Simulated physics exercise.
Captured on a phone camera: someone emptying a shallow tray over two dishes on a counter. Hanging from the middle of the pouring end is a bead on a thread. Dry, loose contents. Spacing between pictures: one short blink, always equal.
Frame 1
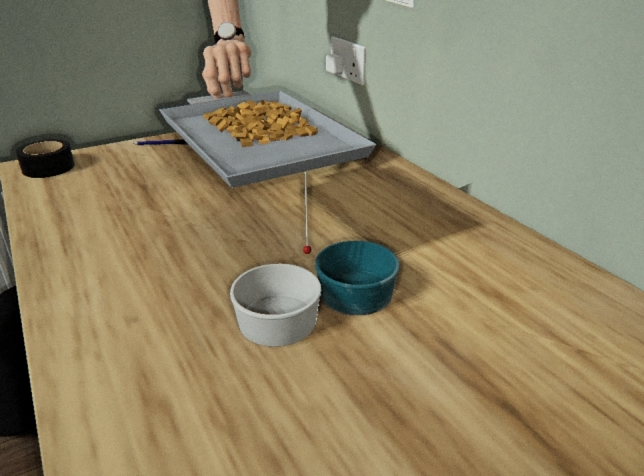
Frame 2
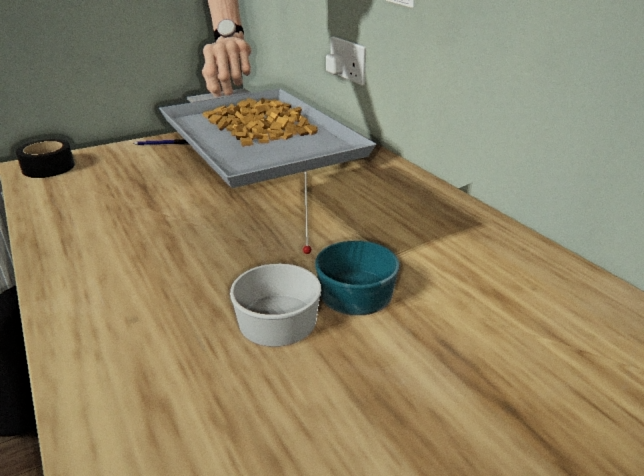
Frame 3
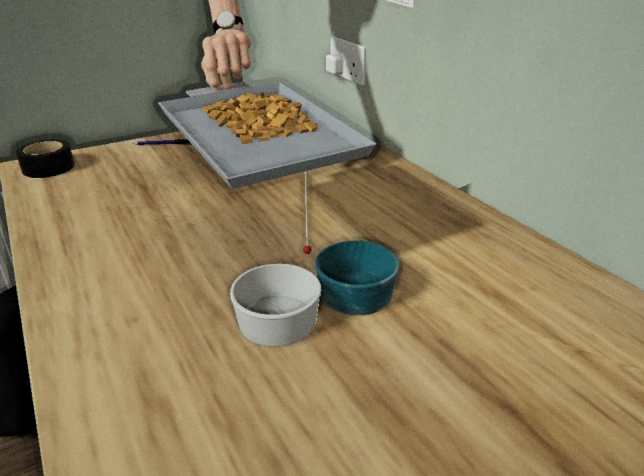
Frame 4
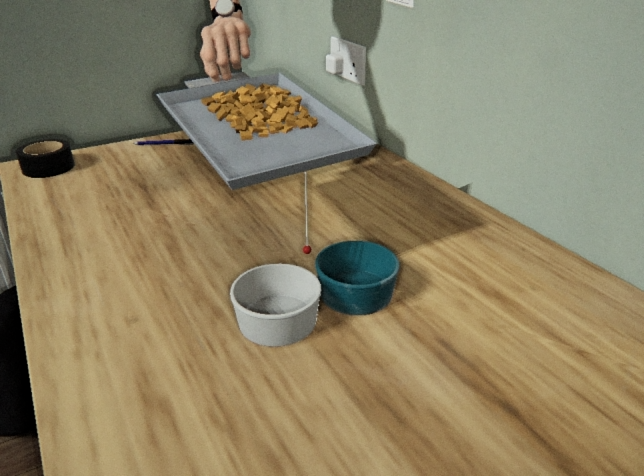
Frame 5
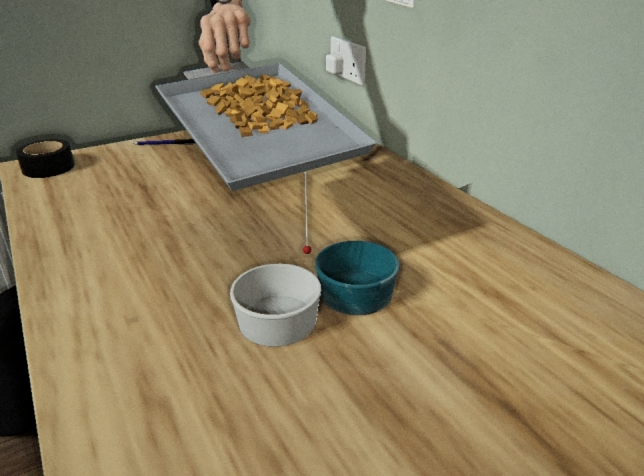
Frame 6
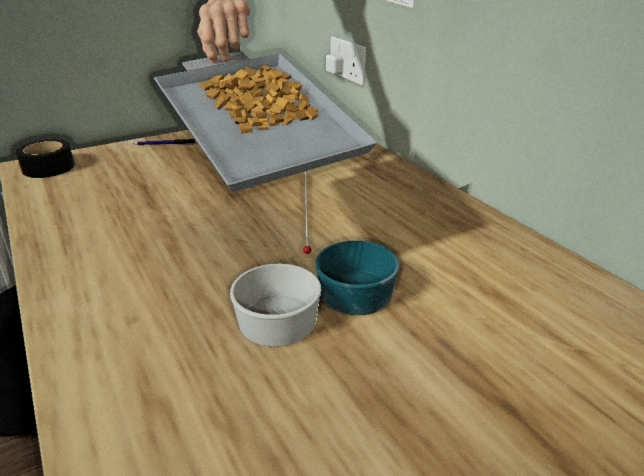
A hand raises the far end of a shallow gray tray of orange-brown cereal squares, tilting it slightly toward its near left corner, while a white dish, a teal dish and a red bead on a thread stay still below.
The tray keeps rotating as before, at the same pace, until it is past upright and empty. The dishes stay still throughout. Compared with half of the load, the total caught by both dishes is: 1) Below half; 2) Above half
Answer: 2.
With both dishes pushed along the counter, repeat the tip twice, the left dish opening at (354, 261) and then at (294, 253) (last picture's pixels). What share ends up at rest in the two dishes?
You'd get 10 in a hundred first and 0 in a hundred after that.
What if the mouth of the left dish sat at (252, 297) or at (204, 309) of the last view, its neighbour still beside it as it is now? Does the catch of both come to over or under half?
For the two tries in order: Exceeding half, exceeding half.
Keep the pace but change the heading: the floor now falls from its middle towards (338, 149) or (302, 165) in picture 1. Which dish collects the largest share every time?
Well, the one to the right comes out on top first, then the one to the right.
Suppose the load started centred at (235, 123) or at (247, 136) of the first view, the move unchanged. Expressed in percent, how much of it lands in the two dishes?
Roughly 80 and 80 percent, in that order.
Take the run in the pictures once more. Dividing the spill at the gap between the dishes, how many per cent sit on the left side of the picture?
Looks to be around 60 per cent of the spill.
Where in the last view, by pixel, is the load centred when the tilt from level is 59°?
Look close to (271, 175) in the last picture.
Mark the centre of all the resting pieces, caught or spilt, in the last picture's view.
About pixel (282, 313).
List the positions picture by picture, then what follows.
Corners of the pouring end at (231, 173) and (369, 143), level; middle of the load at (258, 119), cereal squares; left dish at (296, 326); right dish at (379, 295); bead on its thread at (307, 250), in the first frame.
Corners of the pouring end at (231, 174) and (369, 143), level; middle of the load at (258, 118), in the second frame.
Corners of the pouring end at (231, 175) and (369, 143), tipped barely, lowest at the left corner; middle of the load at (258, 114), in the third frame.
Corners of the pouring end at (231, 176) and (369, 142), tipped a little, lowest at the left corner; middle of the load at (258, 107), in the fourth frame.
Corners of the pouring end at (232, 178) and (369, 141), tipped a little, lowest at the left corner; middle of the load at (257, 101), in the fifth frame.
Corners of the pouring end at (232, 179) and (370, 141), tipped a little, lowest at the left corner; middle of the load at (257, 94); left dish at (296, 326); right dish at (379, 295), in the sixth frame.
Soon after the last picture, tray tipped steeply; most on the tray; a small part in the left dish; a stray few in the right dish; a stray few outside both; about a quarter in the air.
A little later, tray tipped right over; a small part on the tray; about half in the left dish; a small part in the right dish; about a quarter outside both; a small part in the air.
Later still, tray tipped past a quarter turn; about two thirds in the left dish; a small part in the right dish; about a quarter outside both.
At rest, tray tipped past a quarter turn; about two thirds in the left dish; a small part in the right dish; about a quarter outside both.
